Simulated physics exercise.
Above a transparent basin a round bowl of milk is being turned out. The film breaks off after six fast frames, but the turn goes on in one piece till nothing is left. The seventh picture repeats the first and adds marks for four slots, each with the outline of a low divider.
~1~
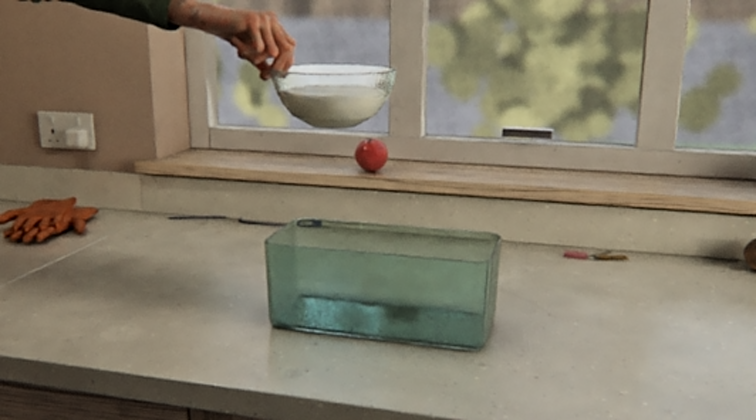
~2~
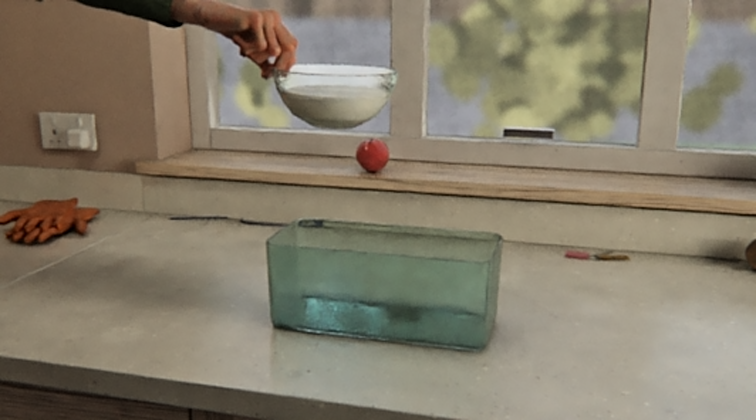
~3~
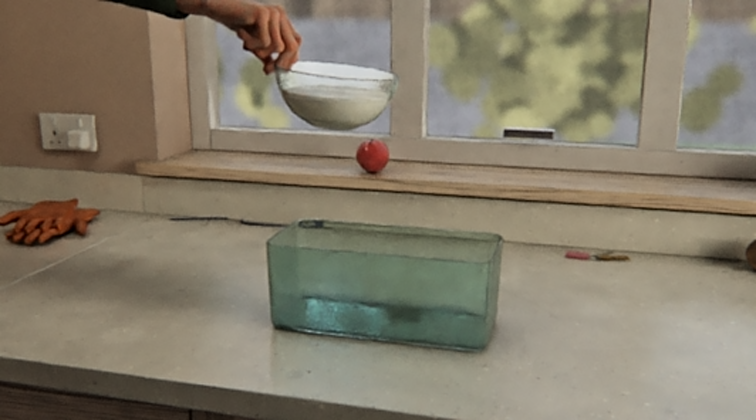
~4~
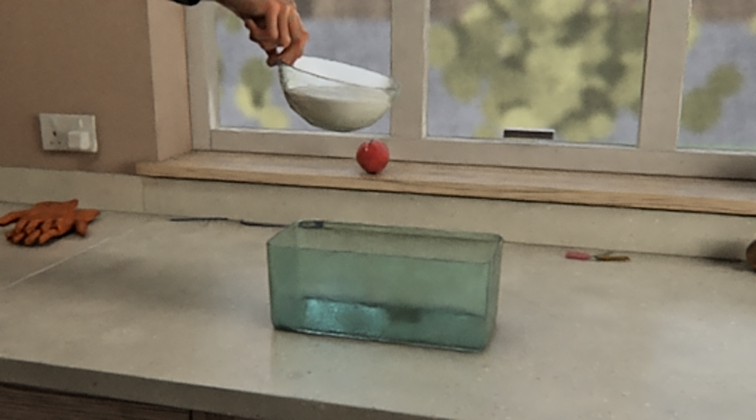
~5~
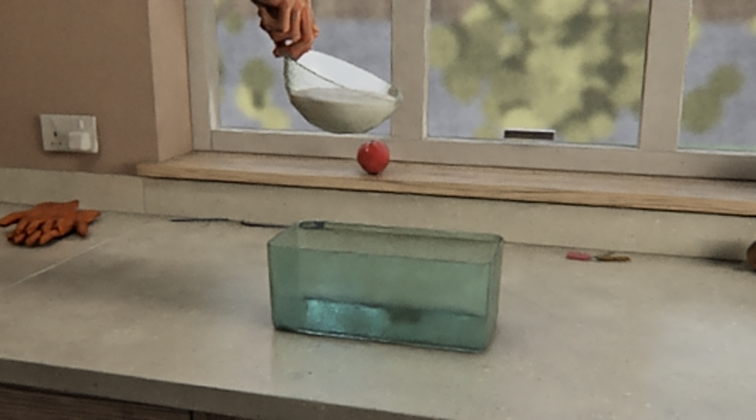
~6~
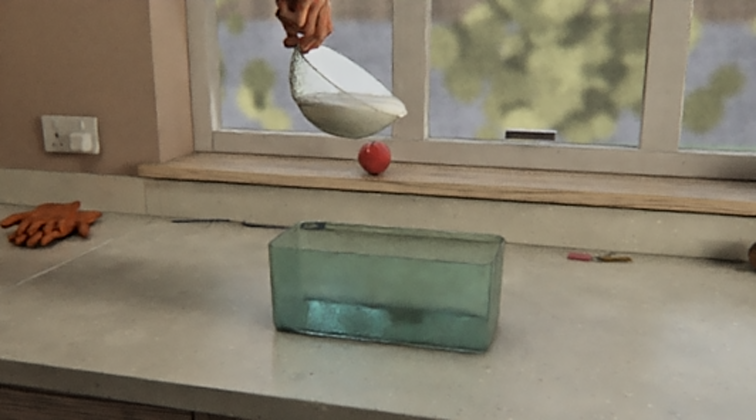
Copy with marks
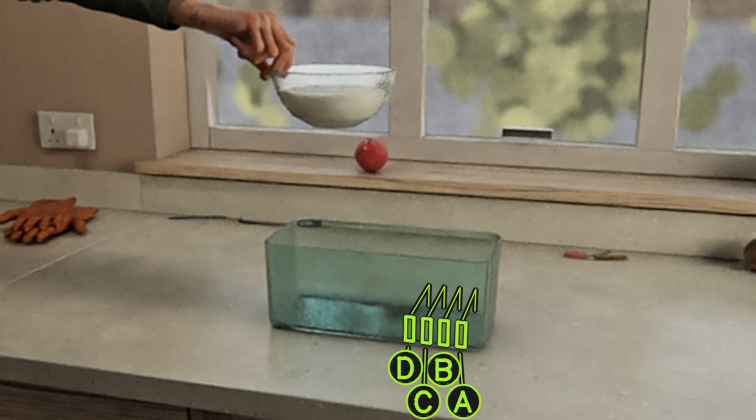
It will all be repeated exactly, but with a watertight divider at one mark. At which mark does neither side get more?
Choose D.
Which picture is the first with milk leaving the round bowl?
In picture 6.
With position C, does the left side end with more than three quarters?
No, it does not.
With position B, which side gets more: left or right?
More ends on the left.
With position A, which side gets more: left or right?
More ends on the left.
On the marked copy, A at (459, 353); B at (442, 351); C at (425, 349); D at (408, 347).
Choosing A, about 85 % ends left of the wall and 12 % right of it; 3 % is lost outside.
Choosing B, about 84 % ends left of the wall and 13 % right of it; 3 % is lost outside.
Choosing C, about 68 % ends left of the wall and 30 % right of it.
Choosing D, about 44 % ends left of the wall and 55 % right of it.
